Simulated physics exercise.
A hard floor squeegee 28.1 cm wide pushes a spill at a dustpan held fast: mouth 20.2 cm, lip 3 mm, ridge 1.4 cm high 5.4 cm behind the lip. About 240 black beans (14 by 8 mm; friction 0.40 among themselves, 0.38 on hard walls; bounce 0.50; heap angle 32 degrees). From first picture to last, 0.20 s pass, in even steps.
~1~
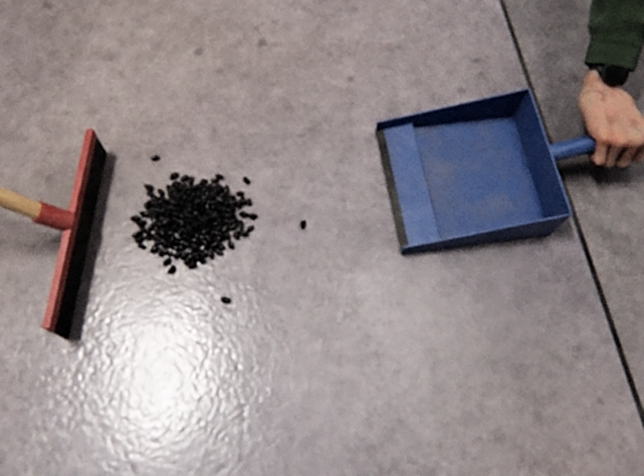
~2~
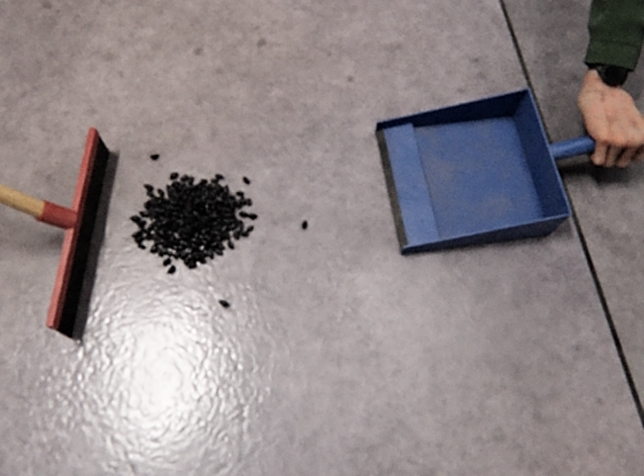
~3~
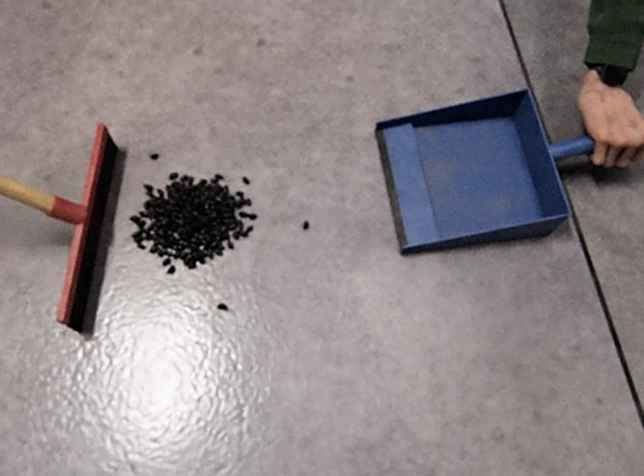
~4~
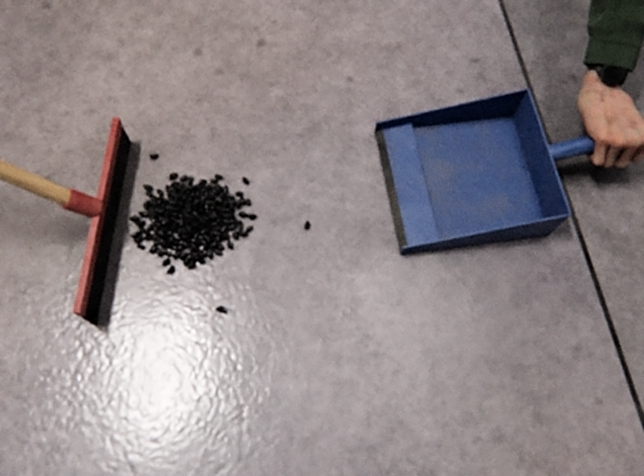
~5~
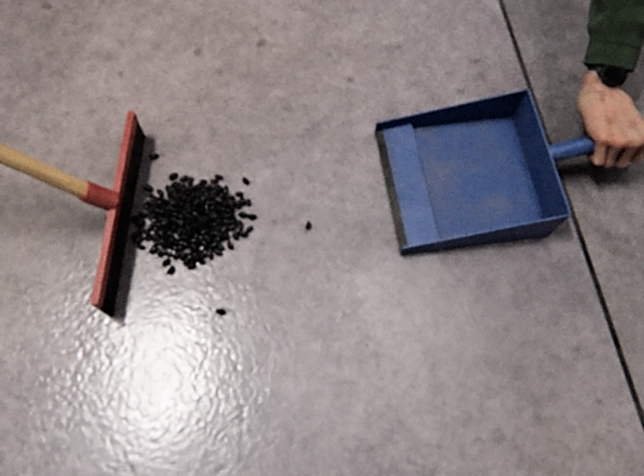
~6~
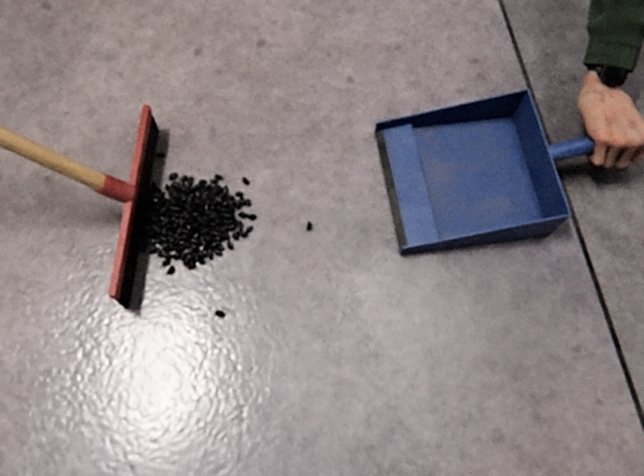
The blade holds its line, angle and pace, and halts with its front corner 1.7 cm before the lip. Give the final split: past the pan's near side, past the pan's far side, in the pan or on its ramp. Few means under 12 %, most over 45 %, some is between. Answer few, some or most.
Past the pan's near side: Few; past the pan's far side: Some; in the pan or on its ramp: Few.
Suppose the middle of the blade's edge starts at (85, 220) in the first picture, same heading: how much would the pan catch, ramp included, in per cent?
Some 0 per cent.
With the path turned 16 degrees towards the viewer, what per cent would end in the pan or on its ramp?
It would be near 20 per cent.
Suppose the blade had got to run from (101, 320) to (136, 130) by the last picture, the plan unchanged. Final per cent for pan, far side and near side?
Pan 25, far 5, near 15.
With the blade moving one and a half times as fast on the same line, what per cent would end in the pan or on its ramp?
It would be near 10 per cent.
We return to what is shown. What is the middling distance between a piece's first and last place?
About 24 cm.
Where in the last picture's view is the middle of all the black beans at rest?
Near (363, 182).
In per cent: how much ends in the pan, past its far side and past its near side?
Near side 5; far side 20; pan 0.
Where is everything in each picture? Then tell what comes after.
In the first picture, blade from (50, 327) to (92, 135), moved 0.0 cm, 0 of the pieces shifted so far; middle of the pieces at (195, 218); pan at (473, 180).
In the second picture, blade from (53, 325) to (95, 134), moved 0.5 cm, 1 of the pieces shifted so far; middle of the pieces at (194, 218).
In the third picture, blade from (64, 320) to (104, 130), moved 1.8 cm, 2 of the pieces shifted so far; middle of the pieces at (194, 218).
In the fourth picture, blade from (80, 312) to (118, 124), moved 4.0 cm, 2 of the pieces shifted so far; middle of the pieces at (194, 218).
In the fifth picture, blade from (98, 304) to (133, 118), moved 6.3 cm, 2 of the pieces shifted so far; middle of the pieces at (194, 218).
In the sixth picture, blade from (115, 295) to (148, 112), moved 8.5 cm, 28 of the pieces shifted so far; middle of the pieces at (194, 218); pan at (472, 180).
Then, 0.29 s after the last picture, middle of the blade 20 cm from the lip; 0 % over the lip, far side 5 %, near side 5 %.
Then, 0.48 s after the last picture, middle of the blade 10 cm from the lip; 0 % over the lip, far side 15 %, near side 5 %.
Then, 0.79 s after the last picture, middle of the blade 4 cm from the lip; 0 % over the lip, far side 20 %, near side 5 %.
In the end, near side 5 %, far side 20 %, pan 0 %, in front of the lip or behind the blade 75 %.
